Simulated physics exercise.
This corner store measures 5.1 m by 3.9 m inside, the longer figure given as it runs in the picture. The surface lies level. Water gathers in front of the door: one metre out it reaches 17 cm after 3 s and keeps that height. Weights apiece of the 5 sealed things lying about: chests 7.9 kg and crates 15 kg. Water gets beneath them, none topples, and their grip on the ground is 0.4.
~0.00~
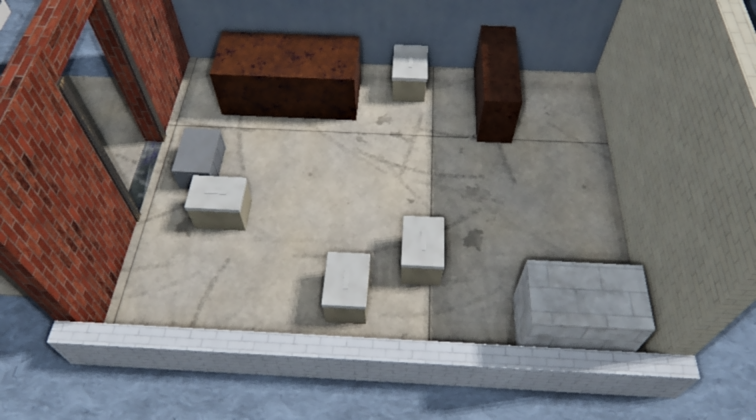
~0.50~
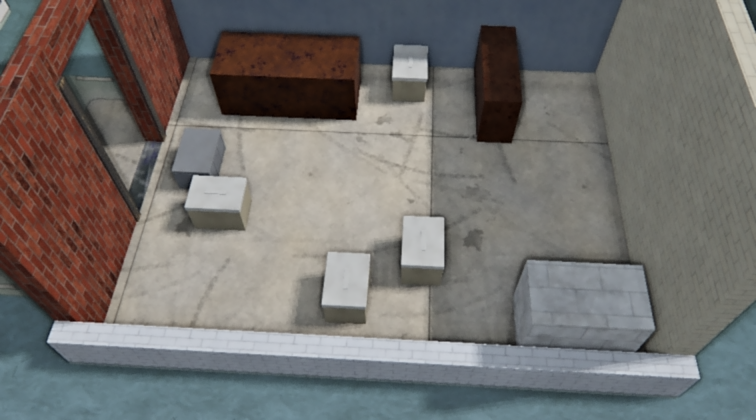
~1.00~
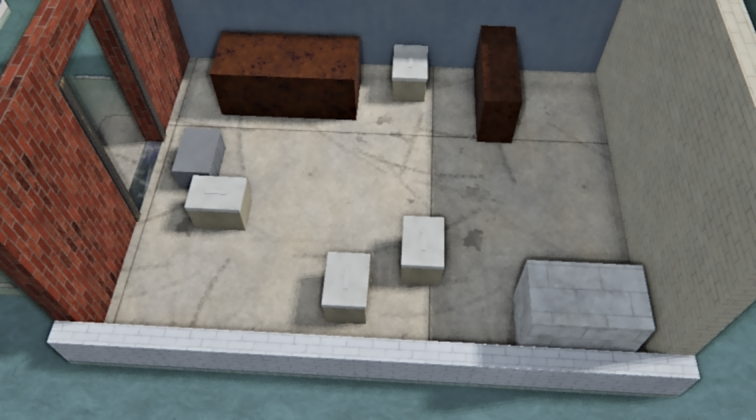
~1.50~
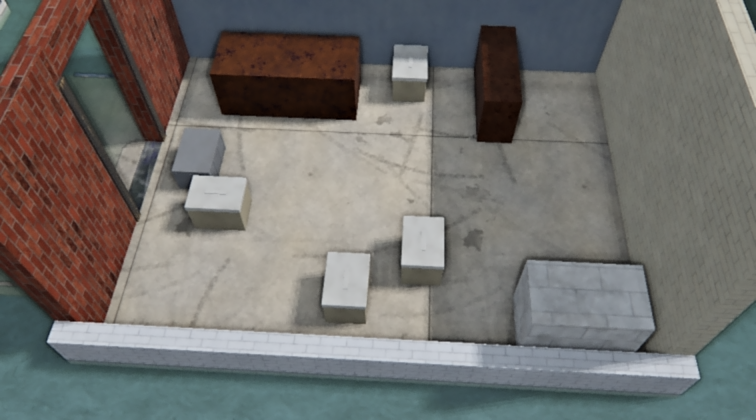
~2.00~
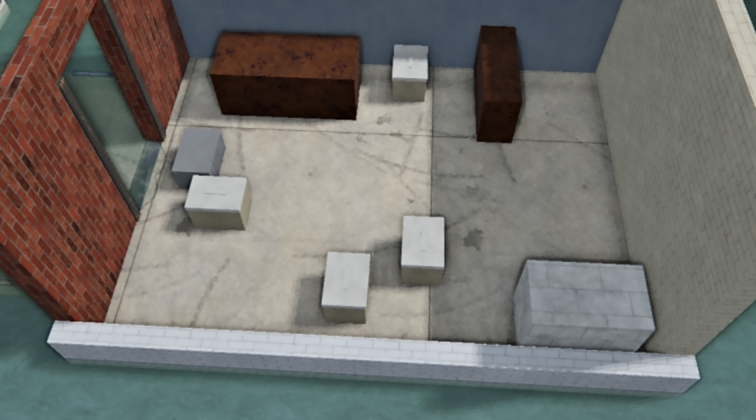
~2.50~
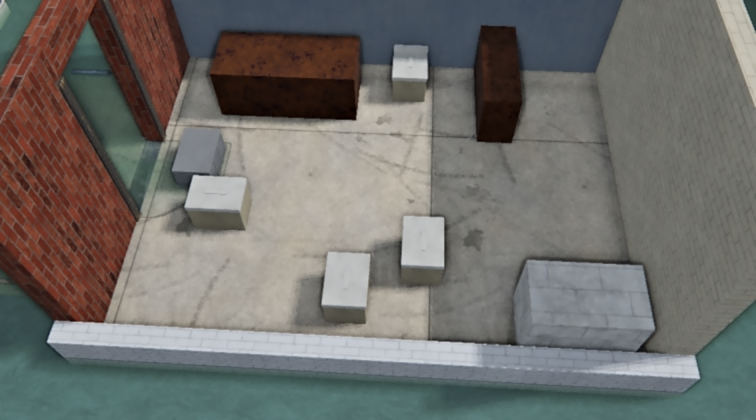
In a walled room with scattered boxes, greenish water shifts outside while nothing inside moves.
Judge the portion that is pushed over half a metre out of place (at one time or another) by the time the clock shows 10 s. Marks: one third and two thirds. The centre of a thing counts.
That comes to at least two thirds.
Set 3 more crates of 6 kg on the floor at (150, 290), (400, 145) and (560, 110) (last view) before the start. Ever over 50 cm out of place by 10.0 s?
In that order: Under, past it, short of it.
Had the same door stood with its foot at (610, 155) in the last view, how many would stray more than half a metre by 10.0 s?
In that case 3 of them.
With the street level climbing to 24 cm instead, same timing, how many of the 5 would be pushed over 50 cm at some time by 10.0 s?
In that case 4 of them.
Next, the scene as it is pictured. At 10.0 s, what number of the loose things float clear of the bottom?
At that moment 4.
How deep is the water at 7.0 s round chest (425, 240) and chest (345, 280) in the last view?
Roughly 3 and 4 cm.
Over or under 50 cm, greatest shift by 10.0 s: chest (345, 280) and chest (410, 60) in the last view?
In that order: Past it, short of it.
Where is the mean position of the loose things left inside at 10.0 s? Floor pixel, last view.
Around (476, 216).
After 3.5 s 0 of 5 are over 50 cm from their spots; 0 afloat.
After 4.5 s 2 of 5 are over 50 cm from their spots; 0 afloat.
After 7.0 s 4 of 5 are over 50 cm from their spots; 1 afloat.
After 10.0 s 4 of 5 are over 50 cm from their spots, and 4 have been at some point; 4 afloat.
